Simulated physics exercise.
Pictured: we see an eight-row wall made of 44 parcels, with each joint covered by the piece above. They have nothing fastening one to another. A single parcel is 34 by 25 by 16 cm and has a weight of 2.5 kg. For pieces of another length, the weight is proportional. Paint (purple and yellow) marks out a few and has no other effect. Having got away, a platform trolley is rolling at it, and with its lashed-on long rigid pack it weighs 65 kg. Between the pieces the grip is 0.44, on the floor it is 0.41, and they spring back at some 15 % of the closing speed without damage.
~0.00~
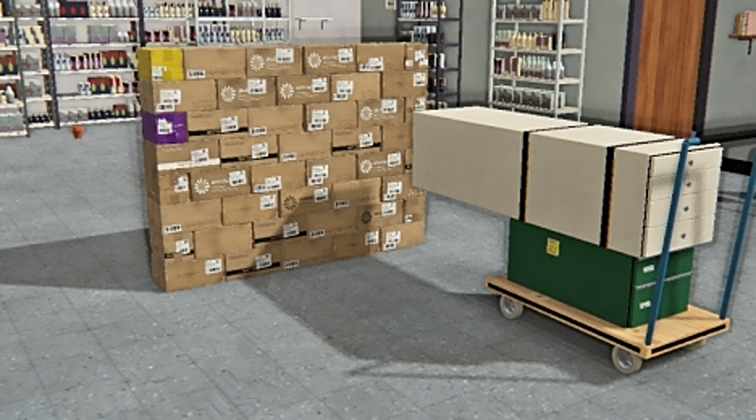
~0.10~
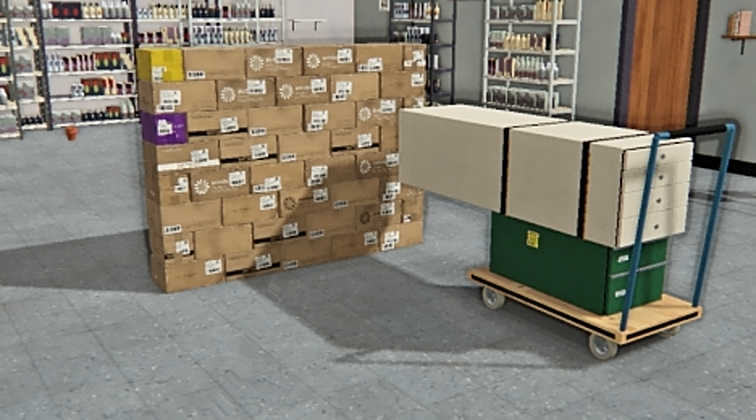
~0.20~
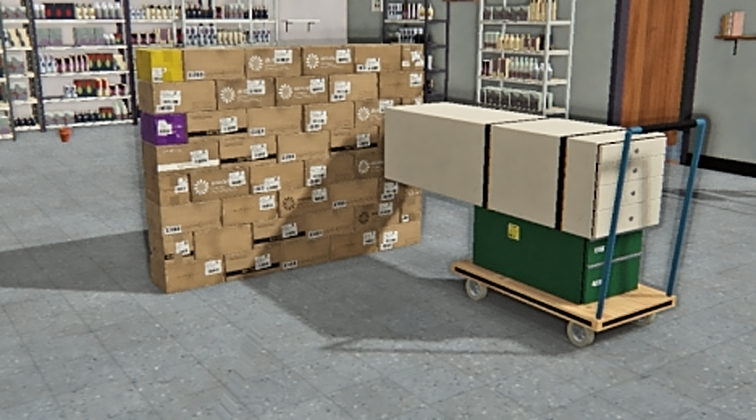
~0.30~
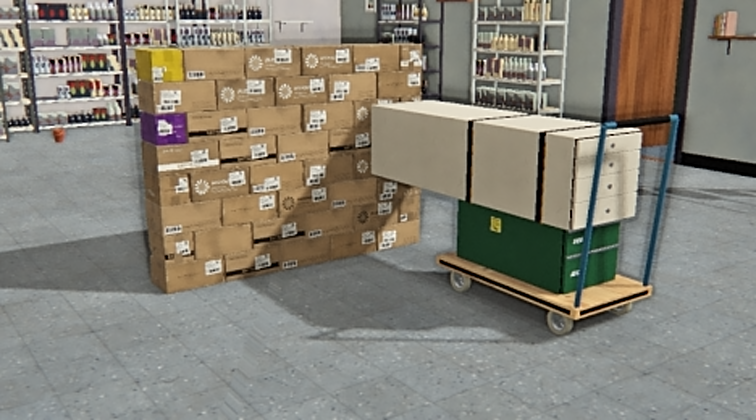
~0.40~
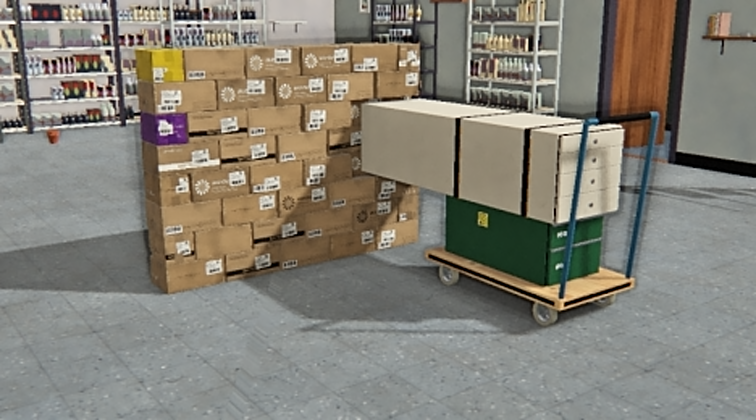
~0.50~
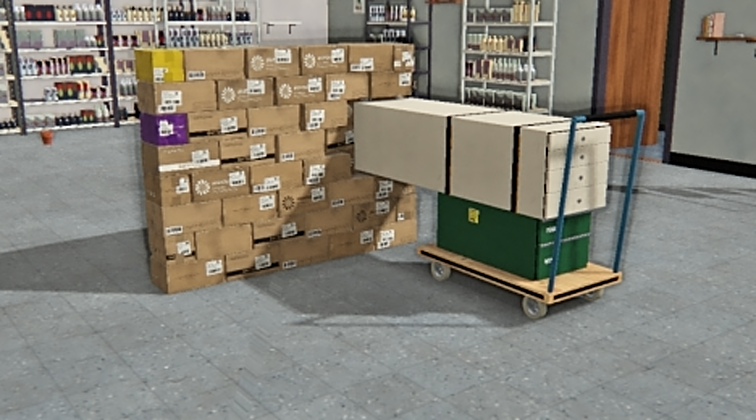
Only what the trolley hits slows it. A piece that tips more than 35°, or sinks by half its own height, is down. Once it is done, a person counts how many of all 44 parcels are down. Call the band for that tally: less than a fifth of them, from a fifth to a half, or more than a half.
The tally is from a fifth to a half of them.
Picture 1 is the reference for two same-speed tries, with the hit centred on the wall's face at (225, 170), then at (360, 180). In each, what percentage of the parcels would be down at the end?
50 then 0 %.
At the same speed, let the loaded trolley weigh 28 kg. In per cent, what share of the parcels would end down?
I'd put it near 0 in a hundred.
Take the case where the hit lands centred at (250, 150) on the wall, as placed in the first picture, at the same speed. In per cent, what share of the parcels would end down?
About 40 %.
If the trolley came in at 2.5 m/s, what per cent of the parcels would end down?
I'd expect something near 20 per cent to go down.
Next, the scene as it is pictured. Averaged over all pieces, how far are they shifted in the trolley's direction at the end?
35 cm or so.
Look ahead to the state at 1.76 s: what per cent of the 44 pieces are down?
30 %.
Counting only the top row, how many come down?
4.
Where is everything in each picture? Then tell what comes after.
In the first picture (places mark the middle of the side facing us; the camera moves round a little), load (419, 136) 42 cm short of the wall; yellow parcel (167, 65); purple parcel (171, 129); nothing disturbed.
The second picture shows load (404, 133) 28 cm short of the wall; purple parcel (171, 129).
The third picture shows load (390, 130) 15 cm short of the wall; purple parcel (171, 130).
The fourth picture shows load (376, 127) 16 mm short of the wall; yellow parcel (167, 66).
The fifth picture shows load (366, 125) 9 cm into the wall's line; yellow parcel (168, 66); 11 disturbed, none down.
The sixth picture shows load (359, 124) 17 cm into the wall's line; yellow parcel (168, 67); purple parcel (173, 130); 15 disturbed, none down.
After 0.68 s, load 26 cm past the wall's line, still rolling; none of the 44 parcels down, 21 disturbed.
After 1.02 s, load 31 cm past the wall's line, still rolling; 7 of the 44 parcels down.
After 1.30 s, load 32 cm past the wall's line, still rolling; 14 of the 44 parcels down.
After 1.76 s, load 33 cm past the wall's line, stopped; 14 of the 44 parcels down.
At rest (3.1 s), load 33 cm past the wall's line, stopped; 14 of the 44 parcels down; yellow parcel unmoved; purple parcel unmoved. That is 32 per cent. As the last picture would show them, middles, yellow parcel near (159, 65), purple parcel near (163, 127).
